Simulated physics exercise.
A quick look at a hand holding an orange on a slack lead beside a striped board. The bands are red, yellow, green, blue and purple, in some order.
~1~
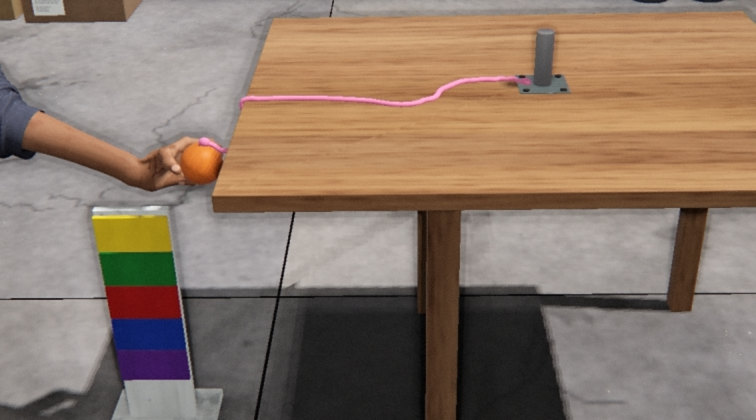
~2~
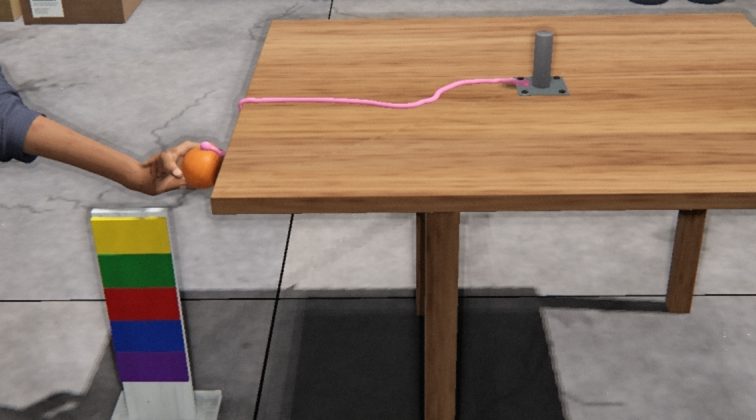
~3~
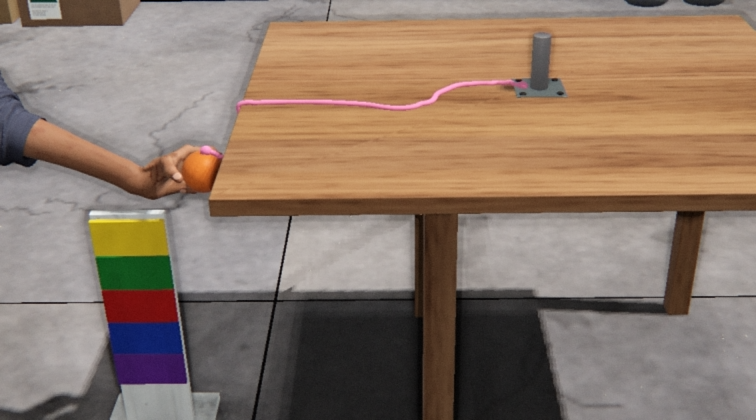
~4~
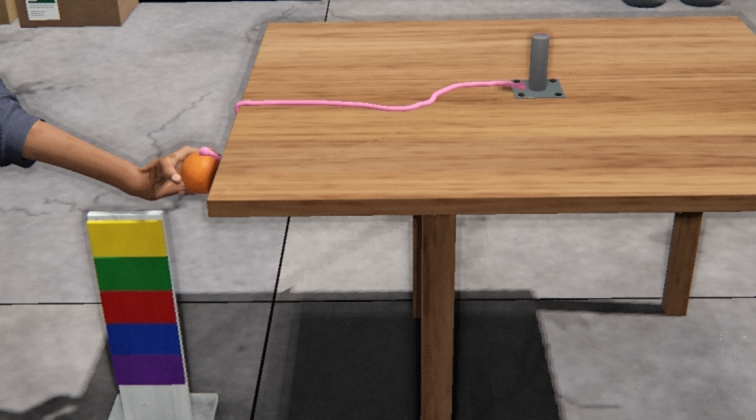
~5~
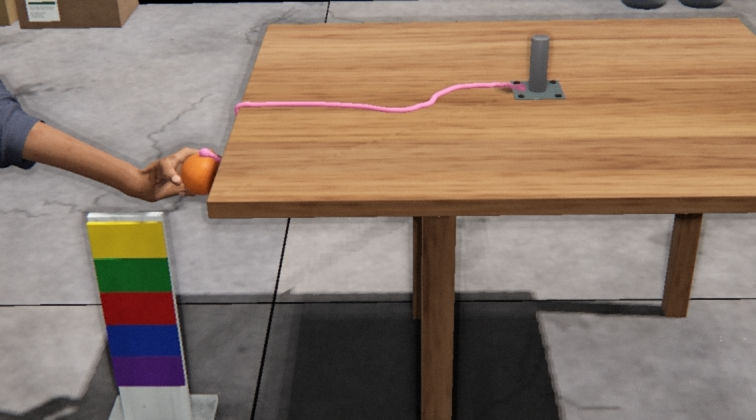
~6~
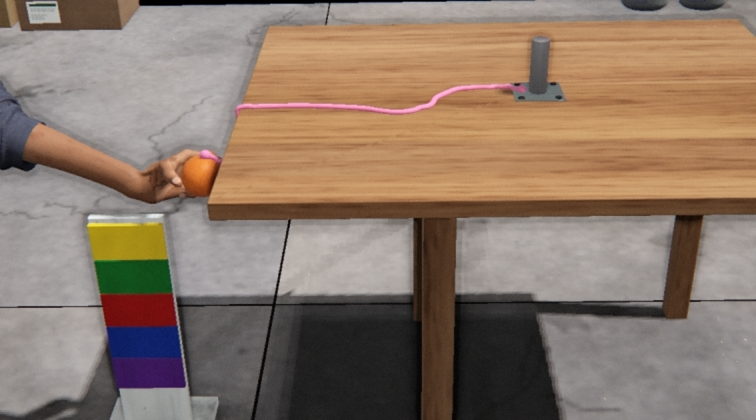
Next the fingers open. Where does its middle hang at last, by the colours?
The lead holds its middle at yellow.
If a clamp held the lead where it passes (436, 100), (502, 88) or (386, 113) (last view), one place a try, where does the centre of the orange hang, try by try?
Try by try, around (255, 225), (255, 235) and (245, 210).
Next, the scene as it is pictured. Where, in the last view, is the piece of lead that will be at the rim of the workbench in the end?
That spot is around (275, 107).
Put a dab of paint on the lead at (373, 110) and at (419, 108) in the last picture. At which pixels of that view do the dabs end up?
Near (339, 103) and (388, 100).
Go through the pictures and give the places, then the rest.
Orange (202, 164); yellow (132, 236); green (137, 270); red (143, 304); blue (148, 336); purple (153, 366), in the first frame.
Orange (203, 168); lead through (499, 81) (438, 94) (382, 105) (313, 100) (243, 112), in the second frame.
Orange (203, 172), in the third frame.
Orange (202, 173); lead through (495, 84) (434, 97) (379, 108) (310, 103) (239, 115), in the fourth frame.
Orange (202, 174), in the fifth frame.
Orange (203, 176); lead through (496, 87) (435, 100) (379, 111) (310, 106) (239, 118), in the sixth frame.
Early on, orange near (275, 228); level with yellow.
Midway, orange near (246, 237); level with yellow.
Finally, orange near (254, 238); level with yellow. At yellow.
